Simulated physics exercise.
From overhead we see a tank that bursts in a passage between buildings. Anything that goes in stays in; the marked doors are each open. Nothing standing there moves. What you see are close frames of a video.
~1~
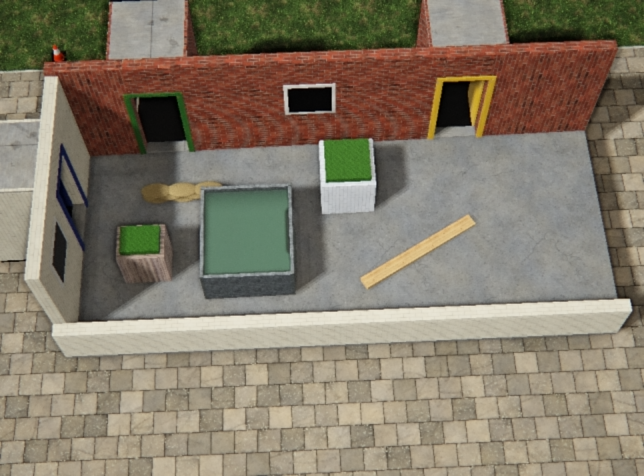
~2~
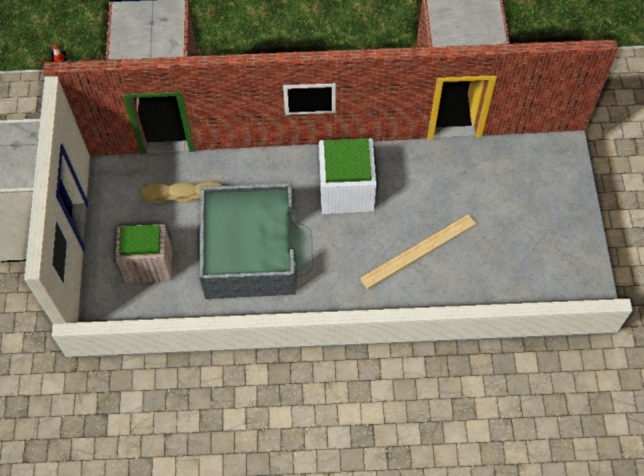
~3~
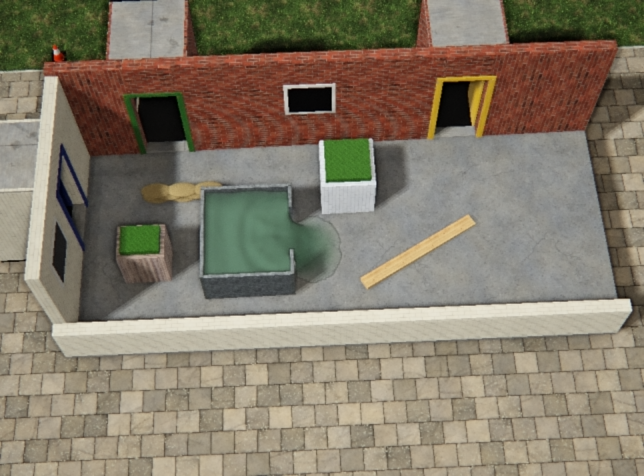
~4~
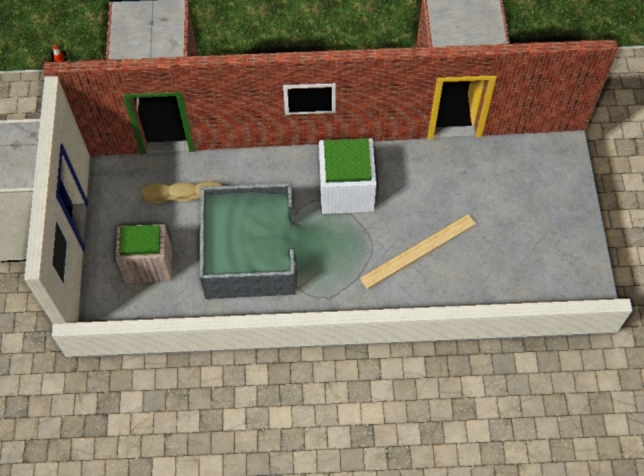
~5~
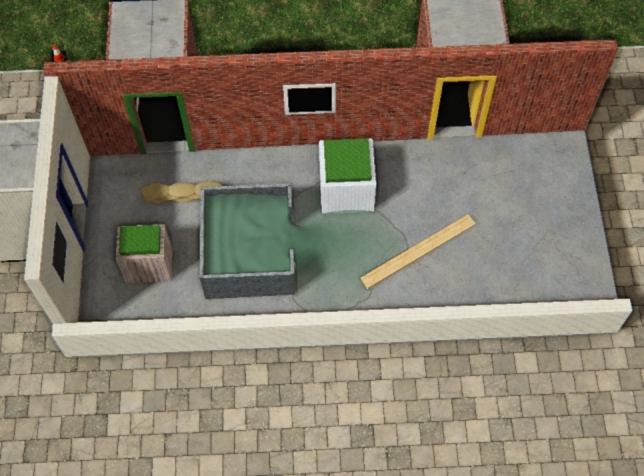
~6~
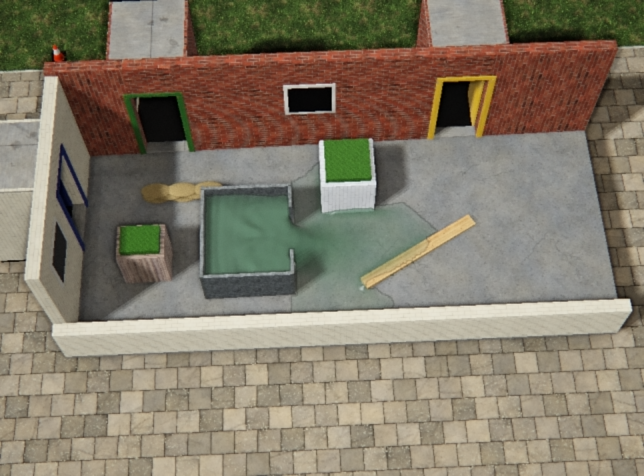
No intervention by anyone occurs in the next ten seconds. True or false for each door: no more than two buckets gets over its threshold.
The yellow door - false; the green door - true; the blue door - true.
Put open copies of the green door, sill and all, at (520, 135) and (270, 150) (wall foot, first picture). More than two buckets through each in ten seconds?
Above, below.
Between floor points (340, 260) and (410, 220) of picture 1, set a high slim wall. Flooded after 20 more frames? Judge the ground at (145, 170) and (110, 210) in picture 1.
First spot parched, second spot parched.
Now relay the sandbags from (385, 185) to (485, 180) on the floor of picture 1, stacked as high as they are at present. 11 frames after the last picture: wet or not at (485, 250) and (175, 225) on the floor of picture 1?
In order, I'd expect soaked and then high and dry.
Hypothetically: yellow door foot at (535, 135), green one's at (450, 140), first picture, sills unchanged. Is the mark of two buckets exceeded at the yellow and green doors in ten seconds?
Yellow tops the mark, green tops the mark.
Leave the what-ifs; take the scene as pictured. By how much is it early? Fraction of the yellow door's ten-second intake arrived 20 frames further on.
That comes out to 0 per cent by my count.
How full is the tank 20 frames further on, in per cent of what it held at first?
Estimate: Close to 36 %.
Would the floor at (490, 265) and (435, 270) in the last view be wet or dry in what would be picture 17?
In that order: Flooded, under water.
A moment on, water covers 35 % of the floor; the yellow door not reached, the green door not reached, the blue door not reached.
Next, water covers 55 % of the floor; the yellow door wet at the sill, nothing in, the green door not reached, the blue door not reached.
Then, water covers 60 % of the floor; the yellow door wet at the sill, nothing in, the green door wet at the sill, nothing in, the blue door not reached.
Later, water covers 70 % of the floor; the yellow door over two buckets in, the green door wet at the sill, nothing in, the blue door not reached.
In the end, water covers 85 % of the floor; the yellow door far over two buckets in, the green door wet at the sill, nothing in, the blue door wet at the sill, nothing in.
